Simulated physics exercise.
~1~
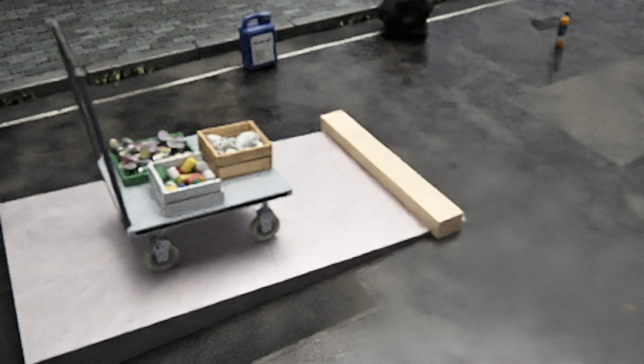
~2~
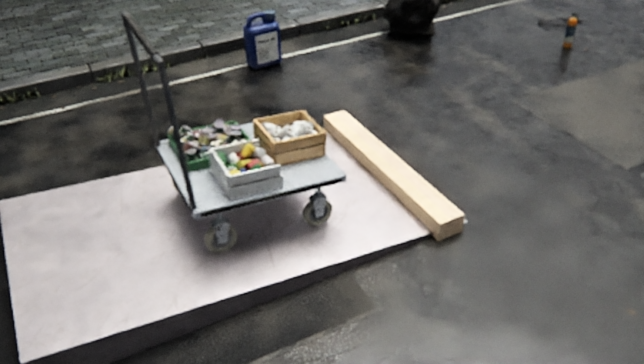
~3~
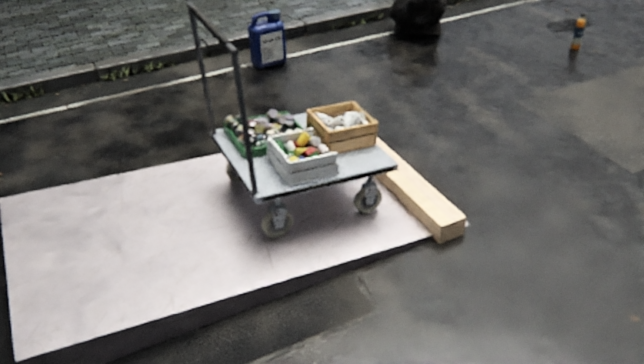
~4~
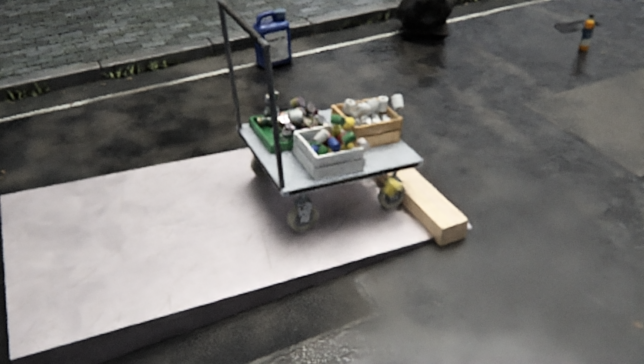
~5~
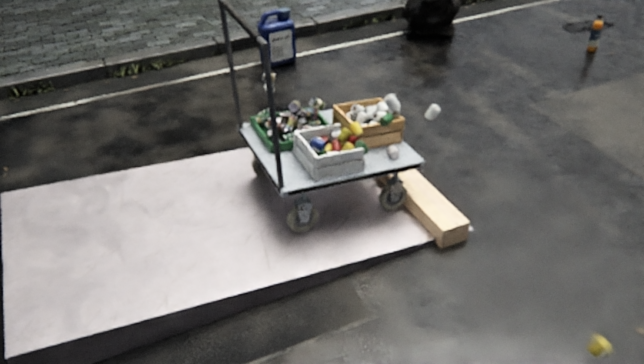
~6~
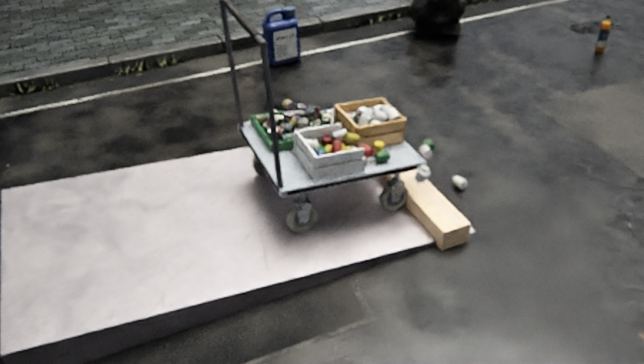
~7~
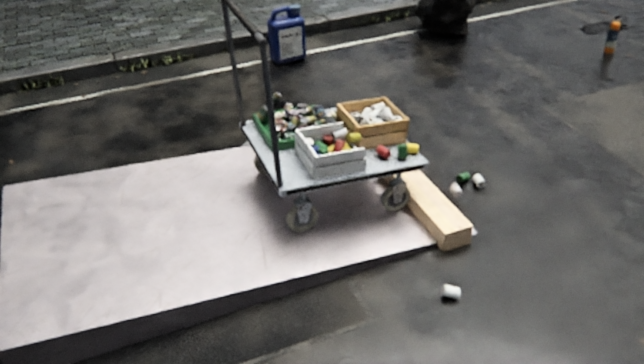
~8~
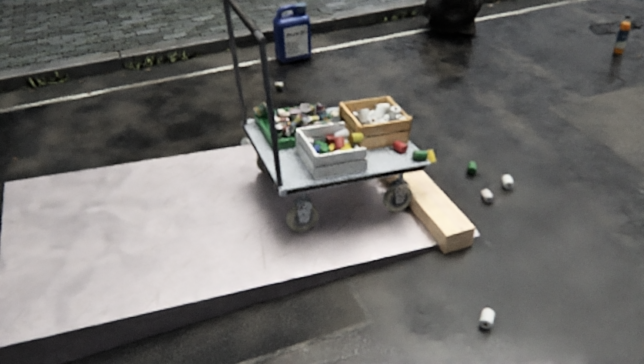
Platform trolley carrying three baskets rolling right down a ramp, stopping at a wooden kerb and spilling small containers onto the ground.
